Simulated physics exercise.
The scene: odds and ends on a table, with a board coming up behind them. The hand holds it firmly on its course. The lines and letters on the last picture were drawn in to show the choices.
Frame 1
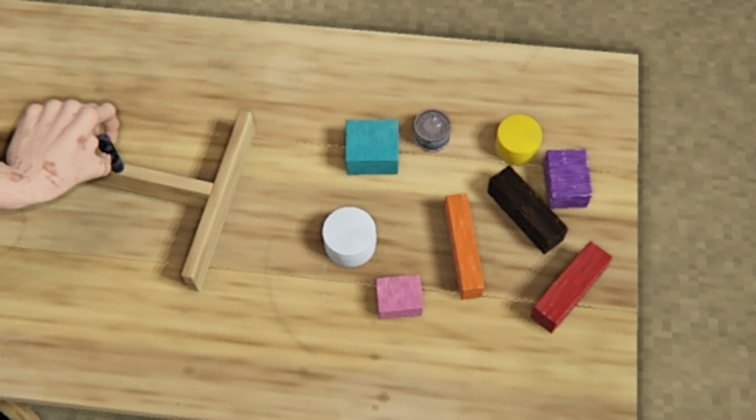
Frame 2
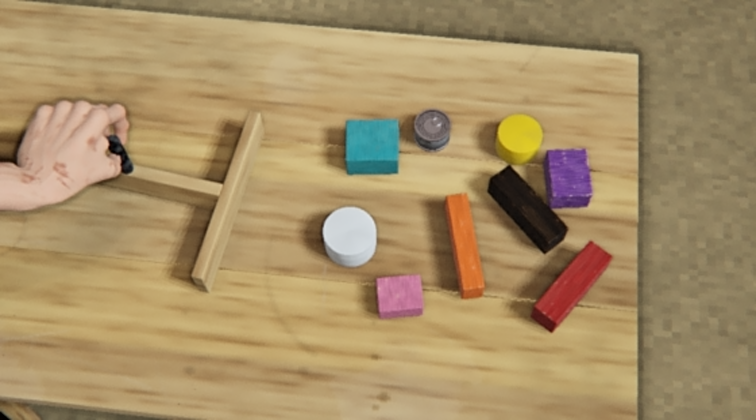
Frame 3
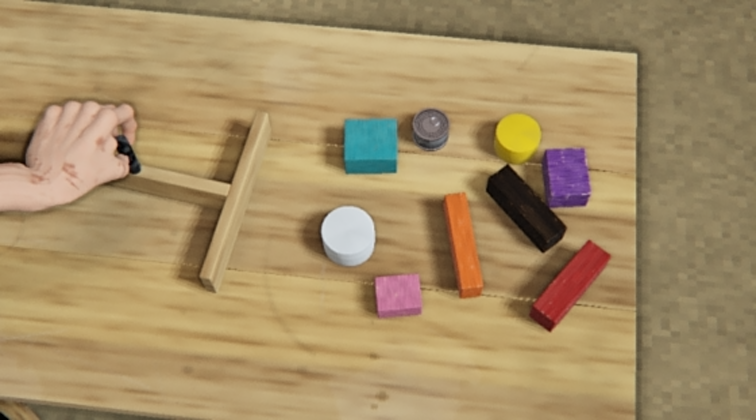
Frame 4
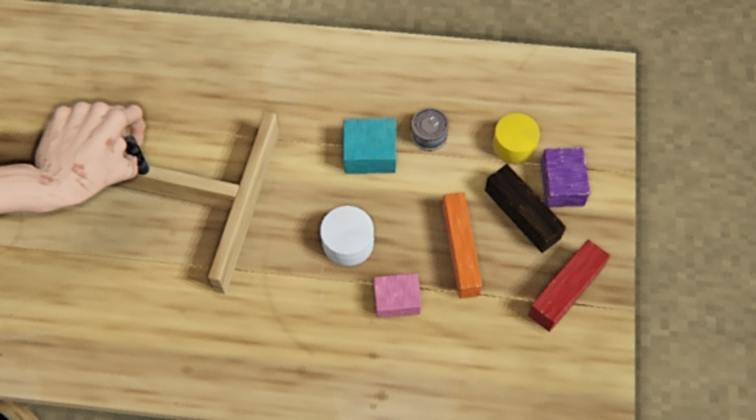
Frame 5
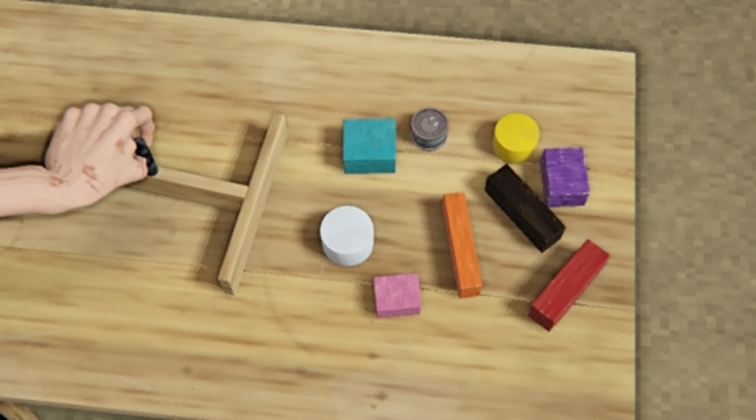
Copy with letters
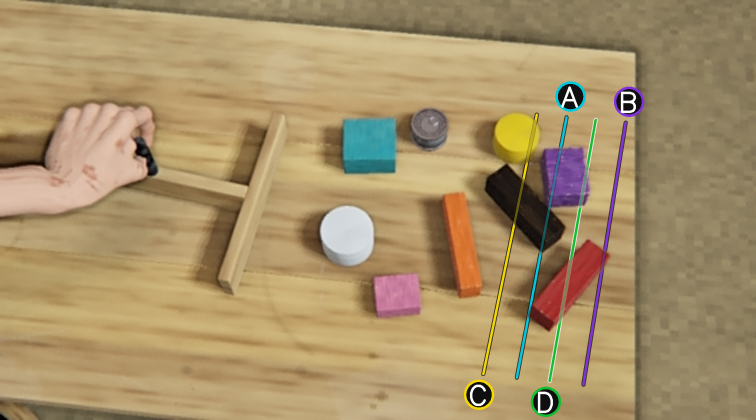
A hand slides a wooden T-shaped board slowly right toward still, colourful blocks on a table.
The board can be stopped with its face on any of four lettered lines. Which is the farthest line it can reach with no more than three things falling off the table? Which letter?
Line D.
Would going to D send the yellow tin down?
No.
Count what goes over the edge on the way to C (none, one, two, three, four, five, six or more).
In all, none.
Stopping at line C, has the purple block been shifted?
Yes.
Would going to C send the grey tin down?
No.
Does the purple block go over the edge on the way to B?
Yes.
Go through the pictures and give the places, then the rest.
In the first frame, red bar (571, 287); grey tin (432, 131); yellow tin (518, 140).
In the second frame, board (226, 191); pink block (399, 297).
In the third frame, board (234, 191); white tin (349, 237).
In the fourth frame, board (243, 192); purple block (565, 177).
In the fifth frame, board (252, 193); red bar (569, 285); grey tin (429, 130); yellow tin (516, 139).
On the marked copy, A at (543, 240); B at (606, 246); C at (512, 237); D at (574, 243).
Following D. Soon after the start, board (367, 204); grey tin (447, 124); turquoise block (418, 153).
Later, board (483, 215); purple block (600, 178); black bar (566, 218).
In the end, board (576, 224); black bar over the edge; purple block over the edge; three fallen.
As for the rest, A is within the limit but short; B drops five; C is within the limit but short.
